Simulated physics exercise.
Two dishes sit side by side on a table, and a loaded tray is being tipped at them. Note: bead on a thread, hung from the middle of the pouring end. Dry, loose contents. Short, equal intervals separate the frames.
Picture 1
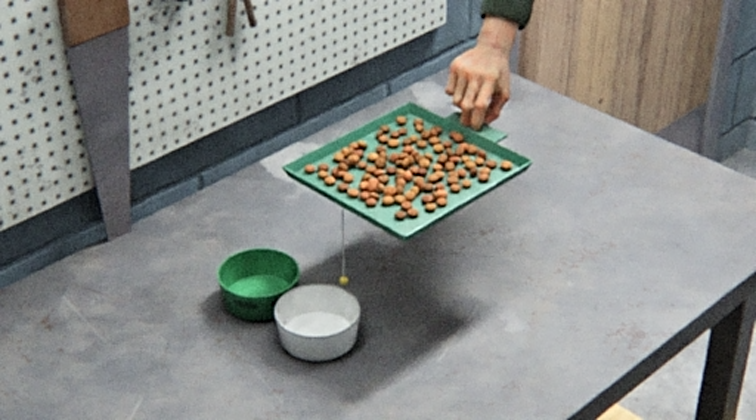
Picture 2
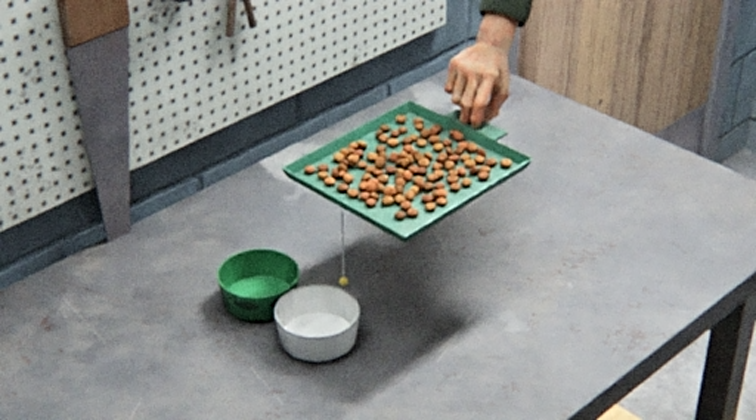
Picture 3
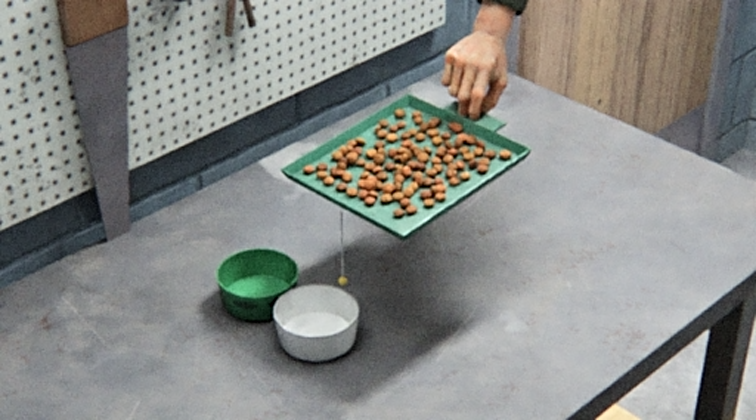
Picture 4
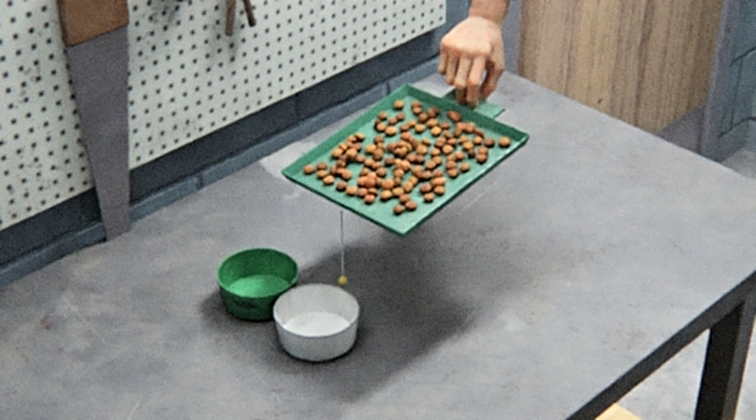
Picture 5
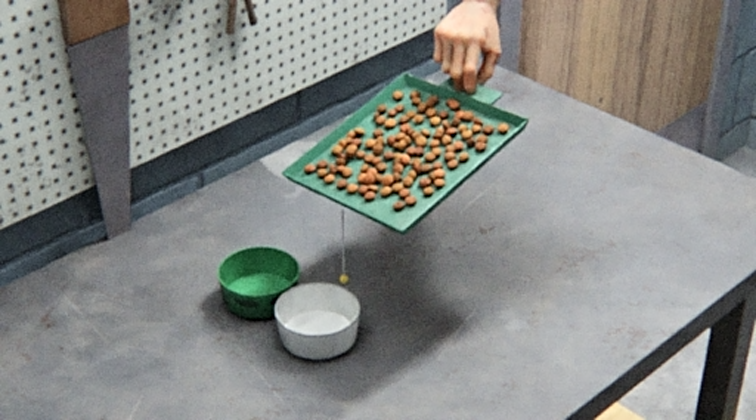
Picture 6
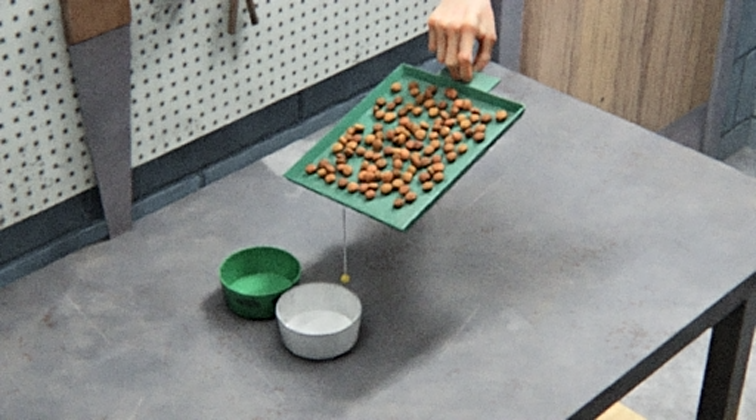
On a grey workshop table, a hand gradually raising the handle end of a green kibble tray above green and white bowls.
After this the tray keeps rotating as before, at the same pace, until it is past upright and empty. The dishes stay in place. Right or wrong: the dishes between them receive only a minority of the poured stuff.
Wrong, they get over half.
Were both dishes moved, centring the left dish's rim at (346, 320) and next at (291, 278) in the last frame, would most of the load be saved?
First try: Lower than half; second try: Higher than half.
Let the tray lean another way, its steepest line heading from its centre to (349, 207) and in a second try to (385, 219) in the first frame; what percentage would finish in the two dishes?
I'd say some 70 in a hundred at first, then 20 in a hundred.
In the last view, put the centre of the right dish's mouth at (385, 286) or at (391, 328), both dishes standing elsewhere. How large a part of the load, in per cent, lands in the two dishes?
Respectively 10 percent and 30 percent.
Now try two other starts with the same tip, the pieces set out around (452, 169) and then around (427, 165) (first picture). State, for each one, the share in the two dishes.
Roughly 80 % and then 90 %.
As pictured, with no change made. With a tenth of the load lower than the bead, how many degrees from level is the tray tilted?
70°, roughly.
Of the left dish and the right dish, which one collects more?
The fuller one is the left side.
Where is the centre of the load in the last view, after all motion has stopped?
(272, 295).
Soon, tray tipped steeply; nearly all on the tray; a small part in the air.
A while on, tray tipped right over; a small part on the tray; about a quarter in the right dish; about half in the left dish; a stray few outside both; about a quarter in the air.
Towards the end, tray tipped past a quarter turn; about a quarter in the right dish; about two thirds in the left dish; a small part outside both.
Finally, tray tipped past a quarter turn; about a quarter in the right dish; about two thirds in the left dish; a small part outside both.
